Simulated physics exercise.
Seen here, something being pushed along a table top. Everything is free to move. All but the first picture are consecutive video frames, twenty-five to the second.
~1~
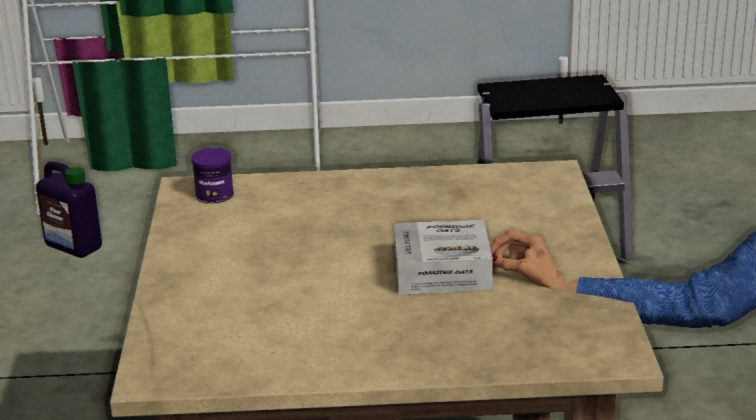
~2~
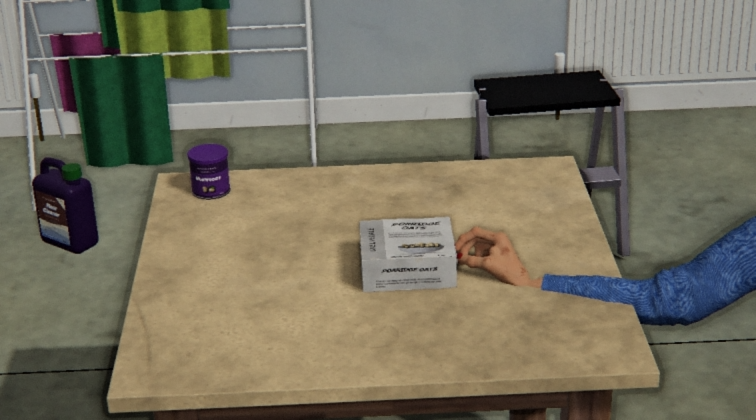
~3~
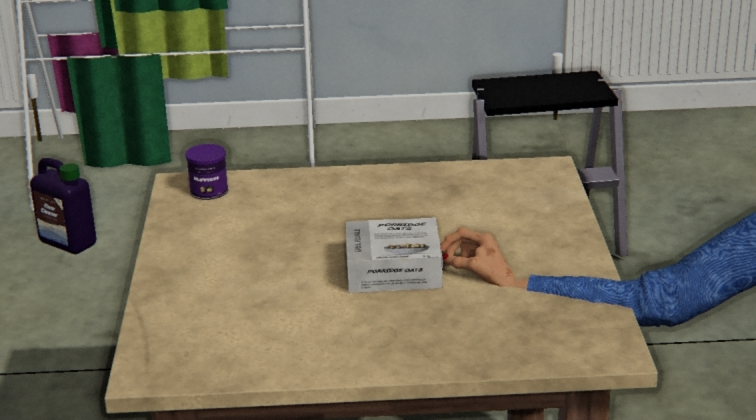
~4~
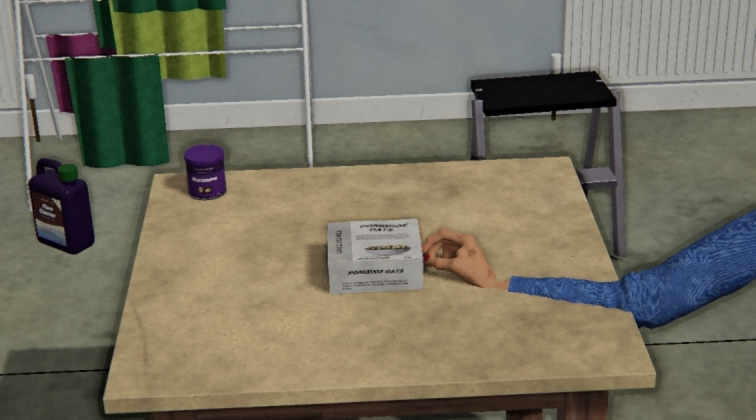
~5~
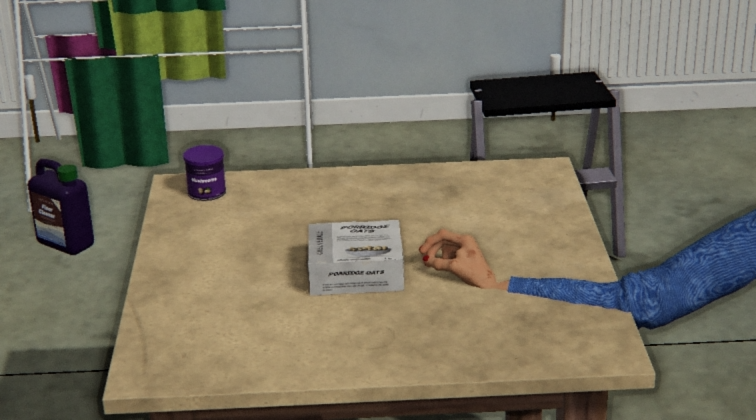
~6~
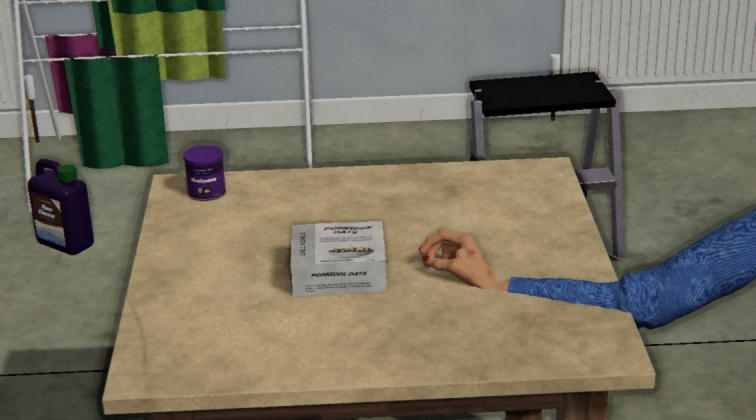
A hand in a blue sleeve pushing a white box leftward across a table, then stopping as the box slides slightly farther left.
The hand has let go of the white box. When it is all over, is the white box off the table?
The white box remains on top.
Then, 0.10 s after the last picture, white box slid about its own width near (305, 259).
Then, 0.20 s after the last picture, white box slid about its own width near (282, 260).
Then, 0.30 s after the last picture, white box slid about its own width near (271, 261).
At rest, moved from the start, white box. Seen from the same camera at the end, white box near (270, 261).
